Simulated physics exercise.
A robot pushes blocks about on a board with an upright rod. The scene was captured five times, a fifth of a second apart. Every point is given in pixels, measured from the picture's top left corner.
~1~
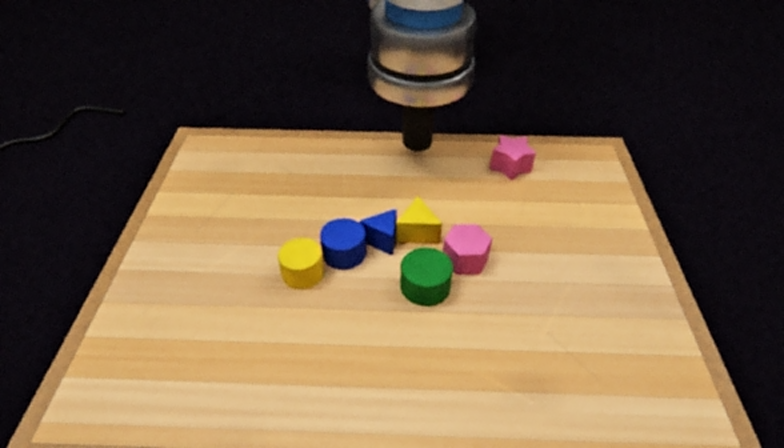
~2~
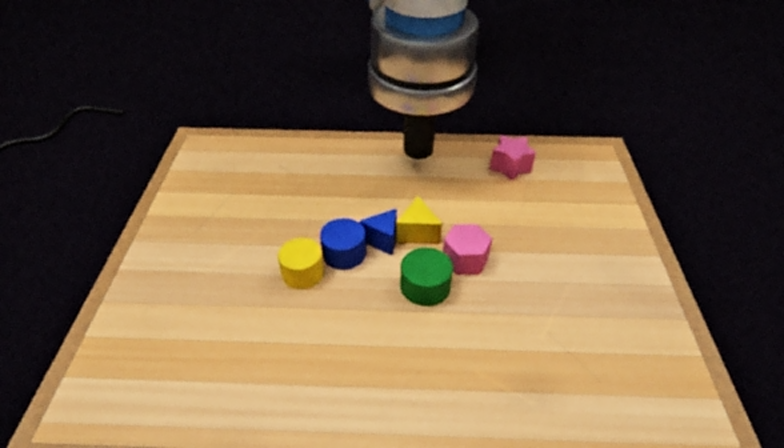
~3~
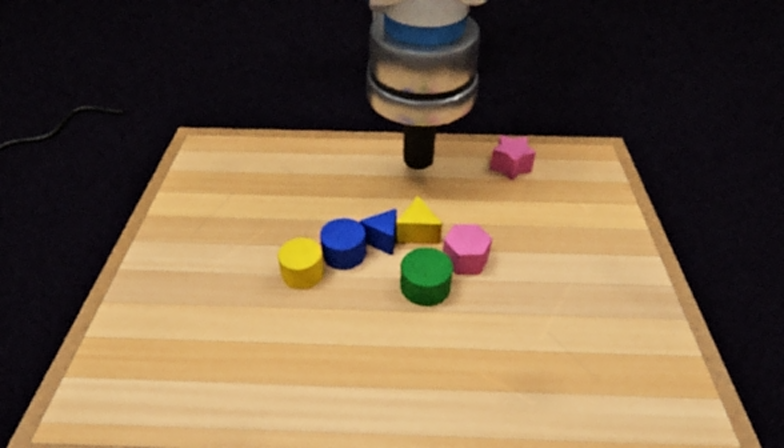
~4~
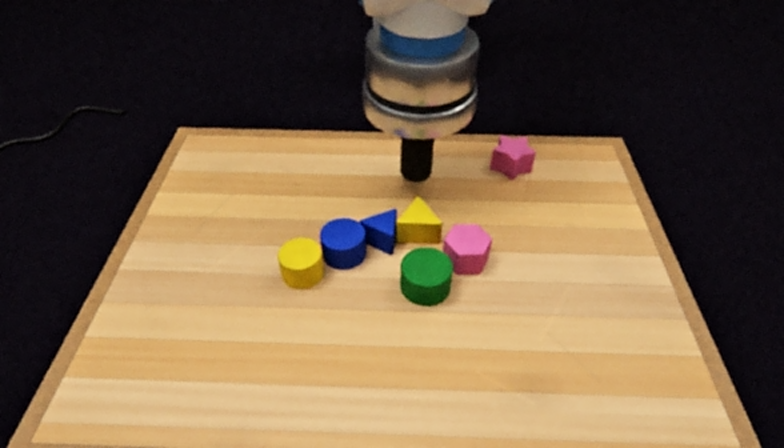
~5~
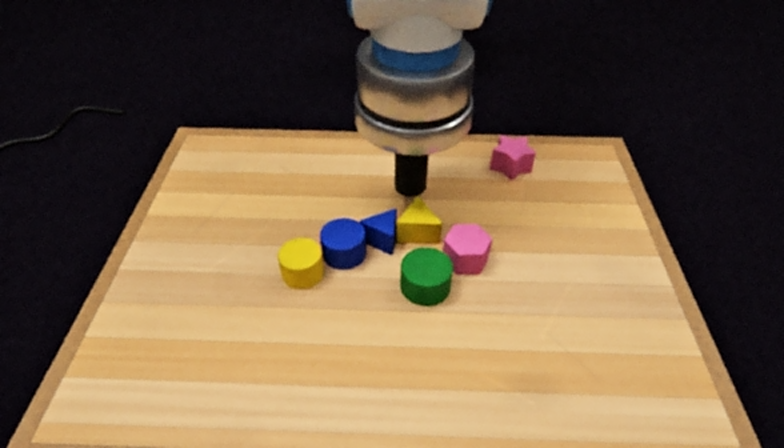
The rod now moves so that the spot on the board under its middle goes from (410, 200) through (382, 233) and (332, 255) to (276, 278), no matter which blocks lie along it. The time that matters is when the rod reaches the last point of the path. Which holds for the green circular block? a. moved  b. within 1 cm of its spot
Correct choice: B.
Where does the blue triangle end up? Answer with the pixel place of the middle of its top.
About (372, 246).
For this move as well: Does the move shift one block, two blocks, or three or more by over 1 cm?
I'd put the number at three or more.
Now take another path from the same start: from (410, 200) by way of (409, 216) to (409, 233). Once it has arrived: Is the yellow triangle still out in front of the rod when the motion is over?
Yes, I think so.
What follows on the original path. One third of the way, rod at (382, 220); blue triangle at (378, 234), turned 45° clockwise.
Two thirds of the way, rod at (329, 243); yellow circular block at (253, 276); blue circular block at (298, 259); blue triangle at (372, 246).
At the end, rod at (273, 265); yellow circular block at (209, 308); blue circular block at (258, 291); blue triangle at (372, 246); green circular block unmoved.
